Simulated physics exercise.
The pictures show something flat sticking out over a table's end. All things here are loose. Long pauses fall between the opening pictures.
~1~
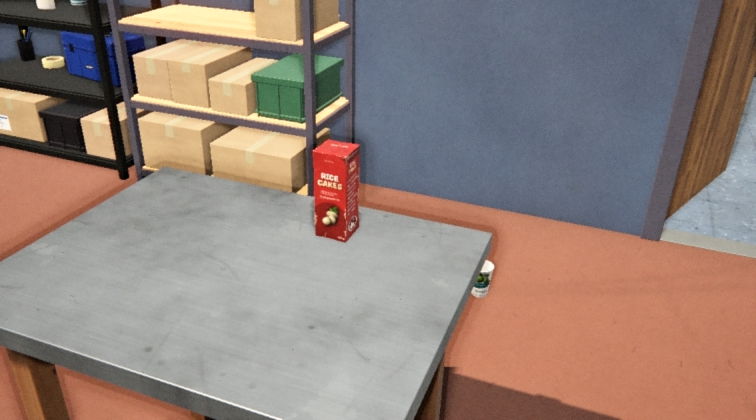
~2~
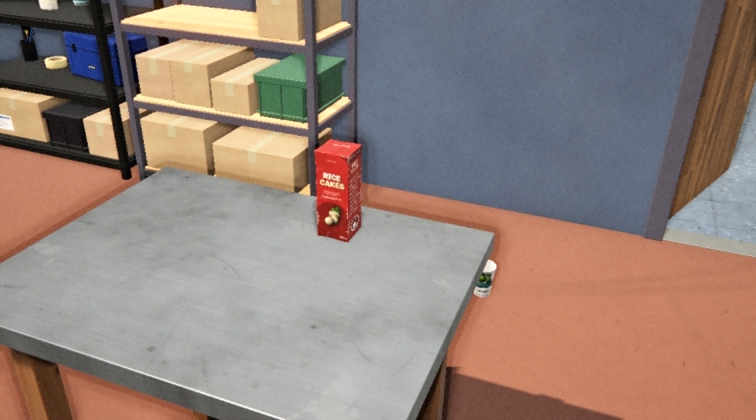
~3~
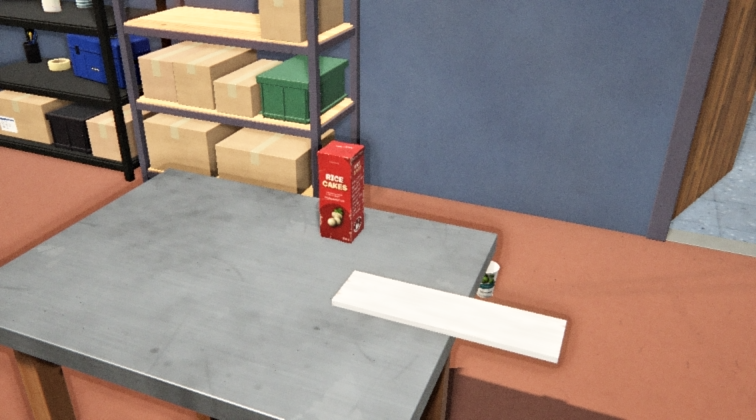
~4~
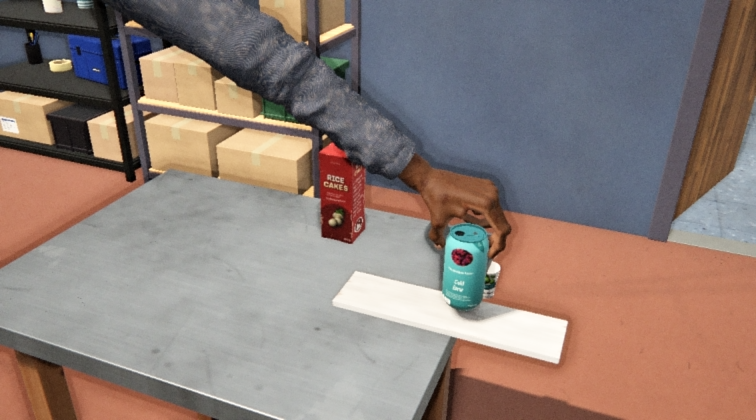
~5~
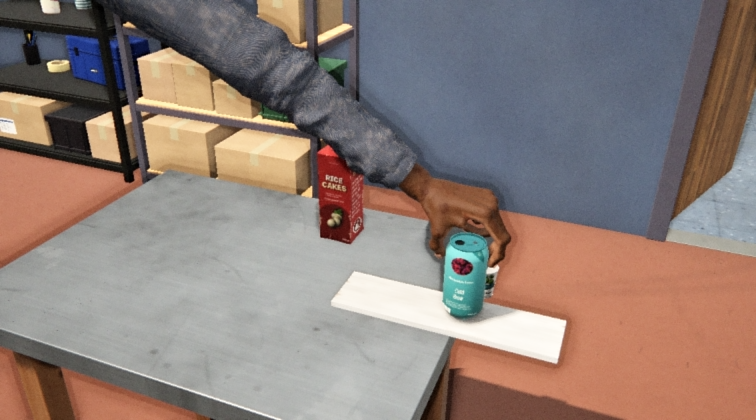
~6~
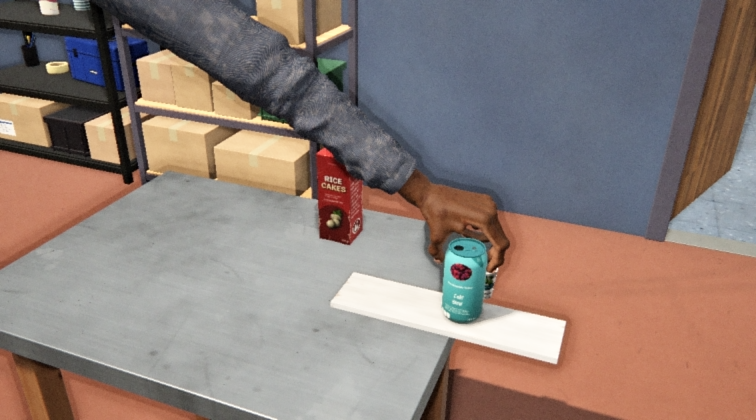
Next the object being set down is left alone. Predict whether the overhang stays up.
The overhang works.
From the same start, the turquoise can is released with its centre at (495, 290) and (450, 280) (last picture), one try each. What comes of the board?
Topples, then stays put.
Then, 0.30 s past the last view, nothing moves.
Then, 0.70 s past the last view, turquoise can resting near (464, 283).
Finally, all 3 still in place. Final places as the last picture's camera would see them, turquoise can near (464, 283). The board holds.
